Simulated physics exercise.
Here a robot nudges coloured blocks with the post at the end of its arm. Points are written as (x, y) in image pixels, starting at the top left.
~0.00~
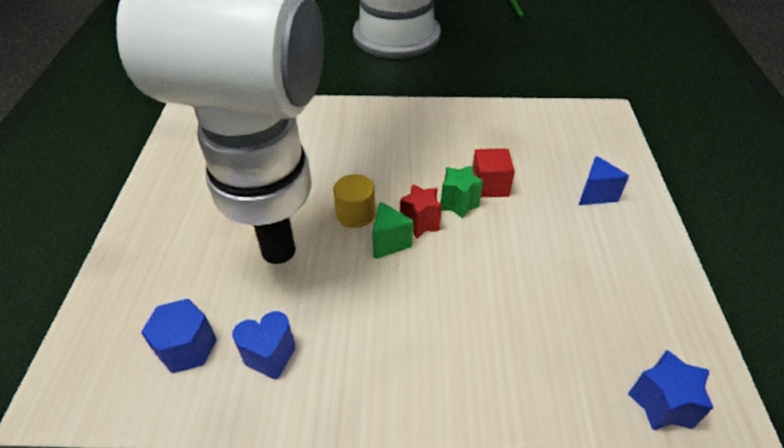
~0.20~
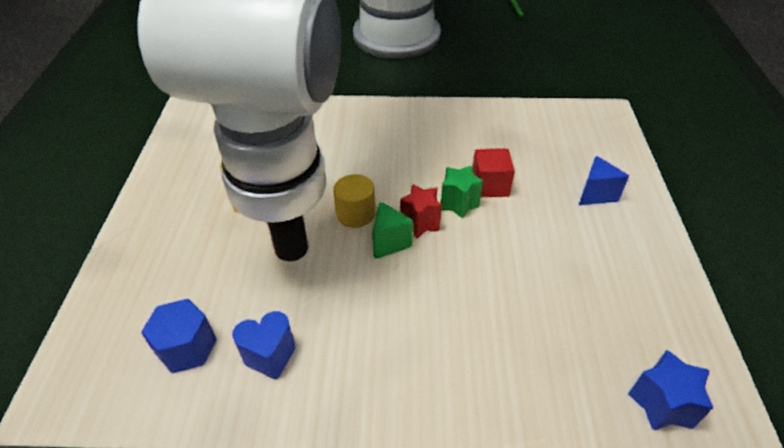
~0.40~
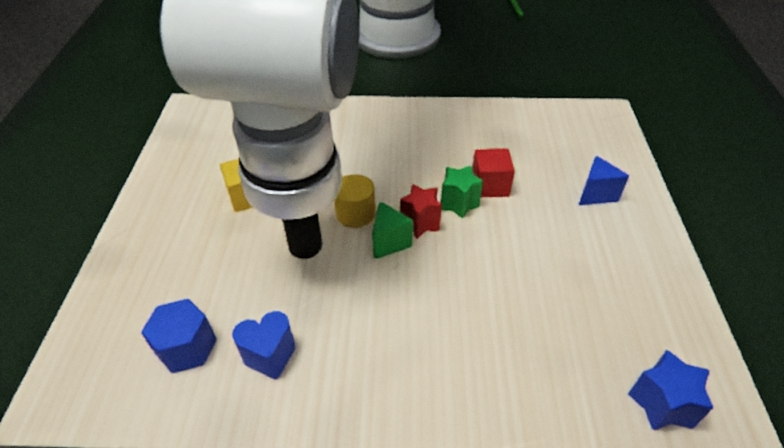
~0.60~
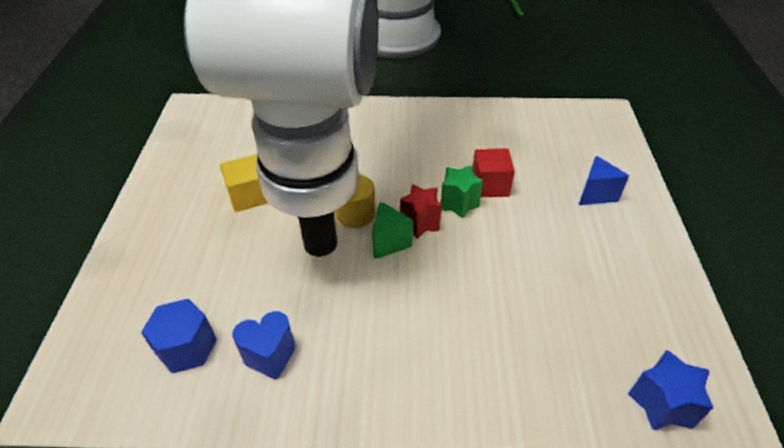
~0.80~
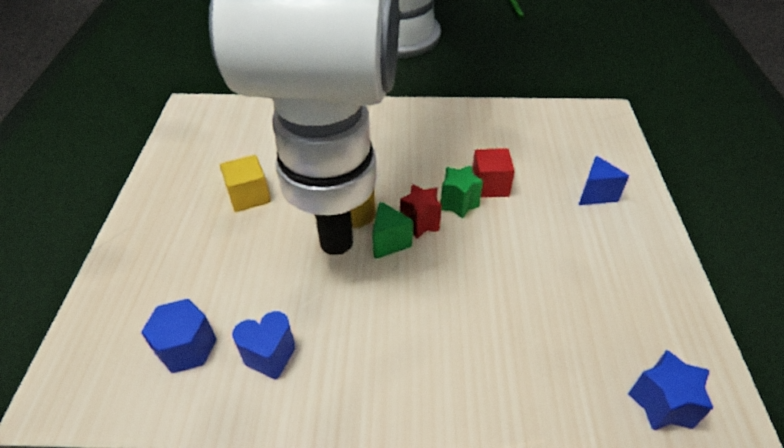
Robot arm with a black post sliding slowly right above a pale board, uncovering a yellow block while the coloured blocks stay still.
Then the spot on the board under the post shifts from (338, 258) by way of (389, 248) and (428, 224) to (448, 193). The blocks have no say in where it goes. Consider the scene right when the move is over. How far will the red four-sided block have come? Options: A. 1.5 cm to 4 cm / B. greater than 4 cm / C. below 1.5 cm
Answer: A.
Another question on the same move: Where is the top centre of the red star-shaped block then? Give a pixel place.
Most likely (445, 148).
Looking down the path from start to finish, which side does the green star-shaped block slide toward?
Taking start-to-end as forward, the block's sideways shift goes to the left.
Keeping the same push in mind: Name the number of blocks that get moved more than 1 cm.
I'd say three or more blocks get shifted by more than about 1 cm.
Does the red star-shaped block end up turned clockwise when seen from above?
It seems not.
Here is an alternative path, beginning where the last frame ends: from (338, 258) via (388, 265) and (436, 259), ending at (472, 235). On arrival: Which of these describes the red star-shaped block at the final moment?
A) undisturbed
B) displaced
My answer is option B.
On the path given first. One third of the way, post (391, 232); green triangular block (419, 212), turned 25° anticlockwise; red star-shaped block (431, 191), turned 35° anticlockwise.
Two thirds of the way, post (430, 208); green triangular block (460, 204); red star-shaped block (441, 175), turned 40° anticlockwise; green star-shaped block (470, 164), turned 15° clockwise; red four-sided block (503, 154).
At the end, post (450, 178); green triangular block (464, 201), turned 15° clockwise; red star-shaped block (445, 148), turned 55° anticlockwise; green star-shaped block (476, 144), turned 65° clockwise; red four-sided block (514, 150), turned 30° clockwise.
